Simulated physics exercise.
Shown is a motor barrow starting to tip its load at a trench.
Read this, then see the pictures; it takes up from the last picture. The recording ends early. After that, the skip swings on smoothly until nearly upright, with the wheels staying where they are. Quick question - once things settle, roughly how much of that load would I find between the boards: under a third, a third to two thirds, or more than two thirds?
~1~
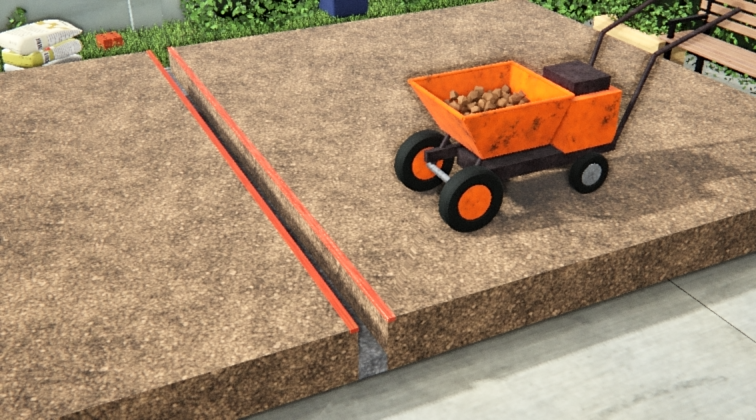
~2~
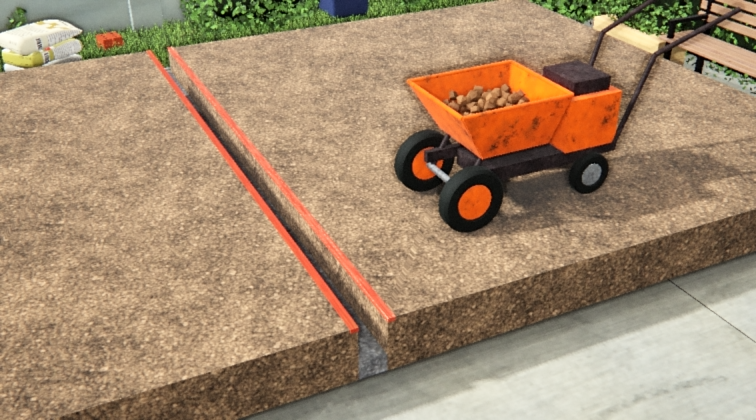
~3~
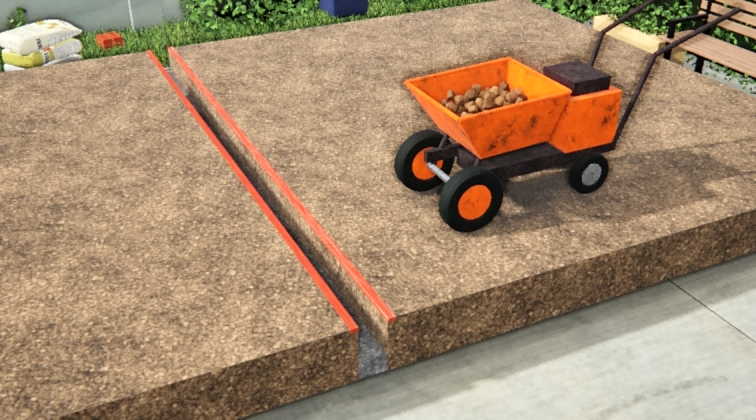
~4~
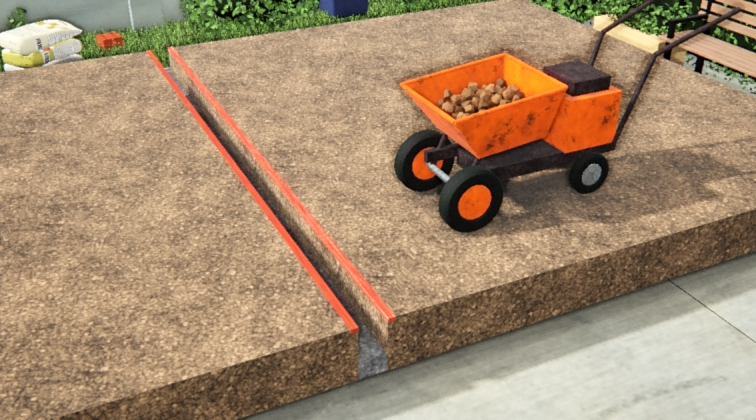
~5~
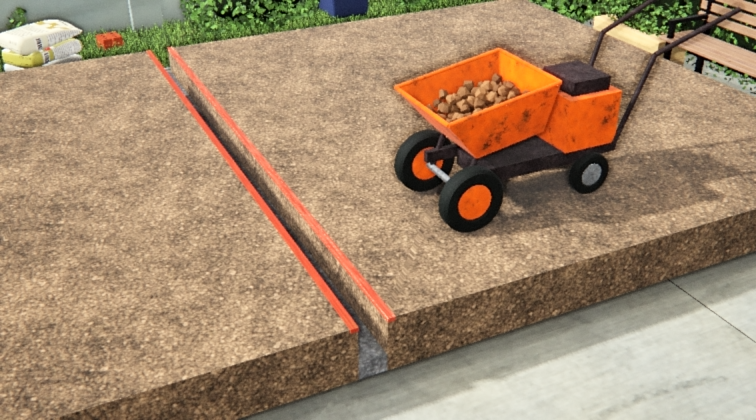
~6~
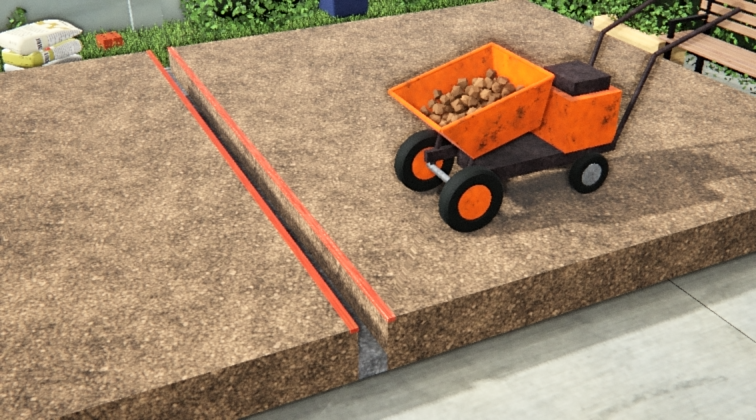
You would find between one and two thirds there.
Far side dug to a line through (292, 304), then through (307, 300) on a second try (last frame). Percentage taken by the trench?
Result, try 1: 50 in a hundred; try 2: 50 in a hundred.
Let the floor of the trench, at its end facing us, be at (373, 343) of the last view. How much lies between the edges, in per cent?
Around 40 percent.
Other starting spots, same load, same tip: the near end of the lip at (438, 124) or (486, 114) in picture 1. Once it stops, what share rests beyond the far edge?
The first gives close to 20 per cent and the second 0 per cent.
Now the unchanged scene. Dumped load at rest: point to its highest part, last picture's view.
Settled peak, approx. (338, 210).
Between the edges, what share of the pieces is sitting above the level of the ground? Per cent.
I'd put it near 0 per cent.
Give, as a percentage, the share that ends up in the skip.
Estimate: Near 0 %.
Shortly afterwards, skip tipped steeply; the whole lot in the skip.
Next, skip tipped right over; the bulk in the skip; a little short of the trench; only a few falling.
Some moments later, skip tipped right over; near a quarter in the skip; near half short of the trench; near a third in or heaped over the trench; a little beyond it.
In the end, skip tipped right over; only a few in the skip; near half short of the trench; near half in or heaped over the trench; a little beyond it.
